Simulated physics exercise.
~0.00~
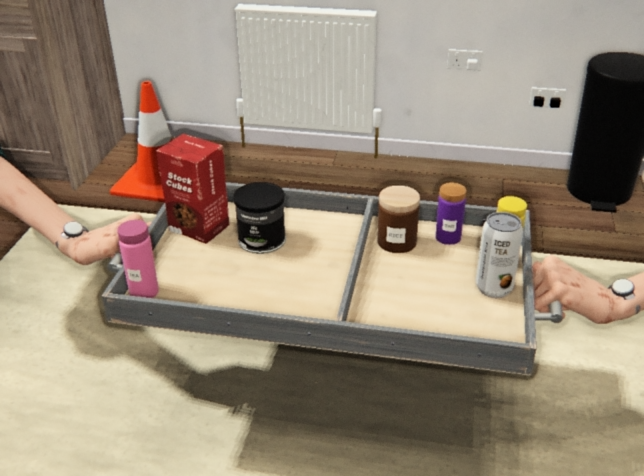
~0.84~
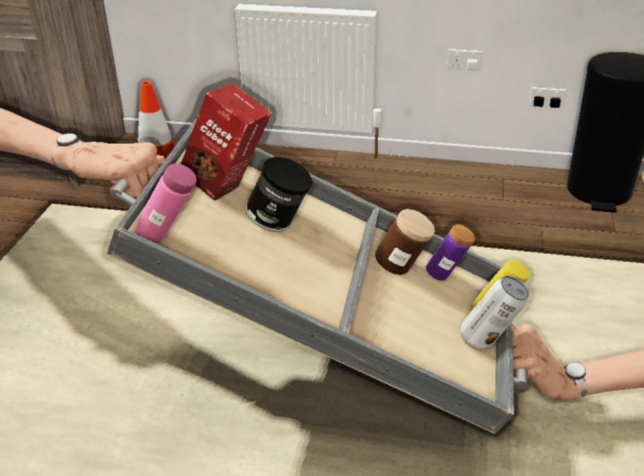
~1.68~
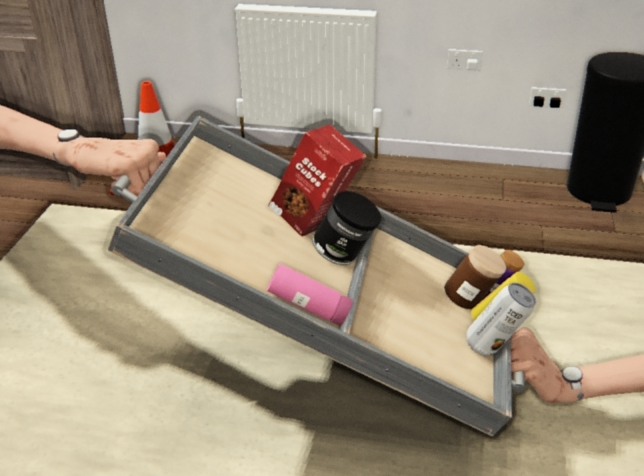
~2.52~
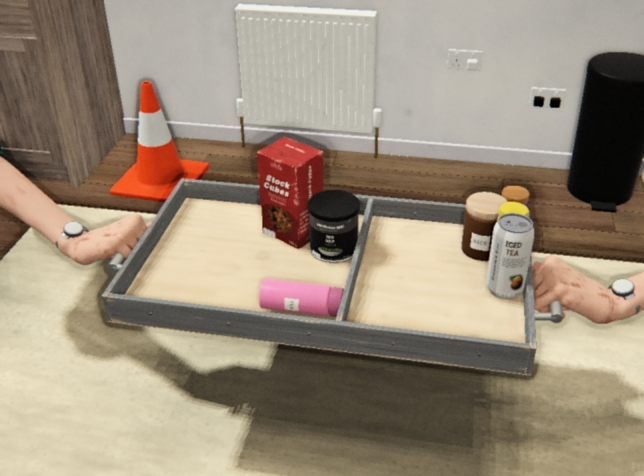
Tray of groceries held in two hands tipping down to the right, toppling a pink shaker and sliding others, then levelling again.
